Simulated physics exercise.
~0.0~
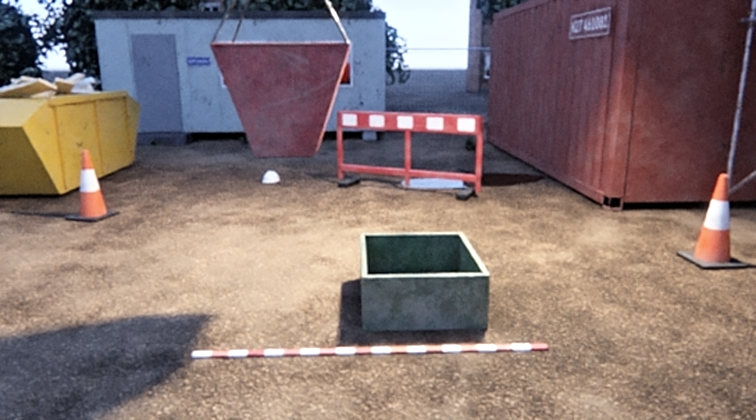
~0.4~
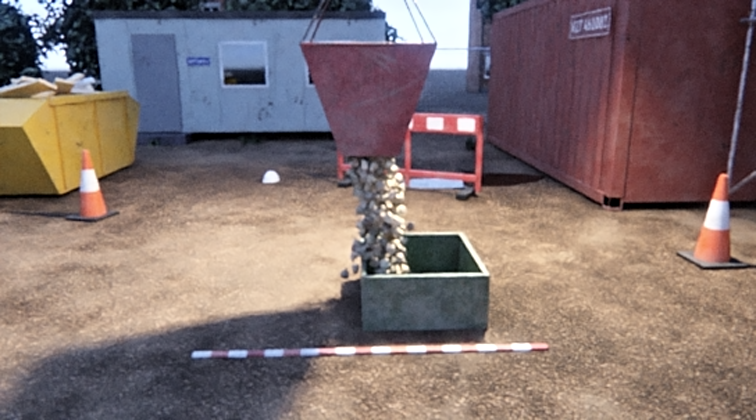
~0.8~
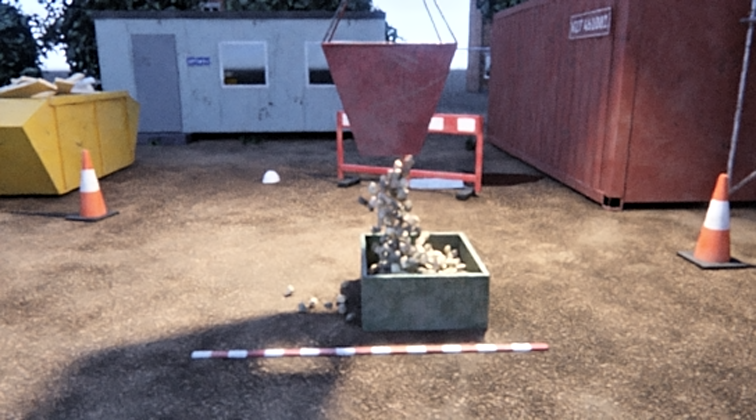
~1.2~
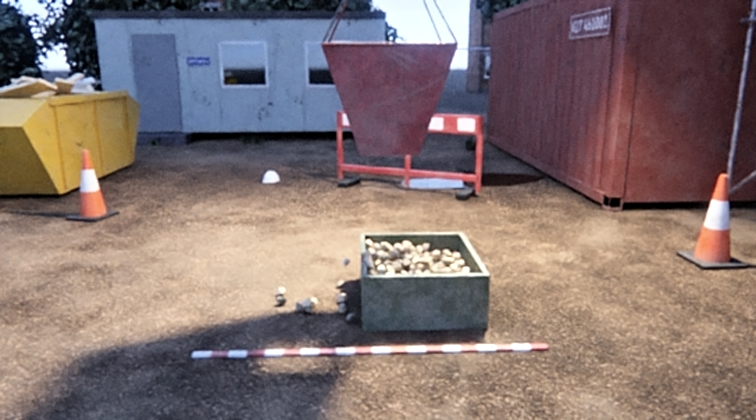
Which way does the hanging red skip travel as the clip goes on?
The skip moves to the right, ending up above and behind the green bin.
A red skip moves right, dropping stones mostly into a green bin, a few spilling left.
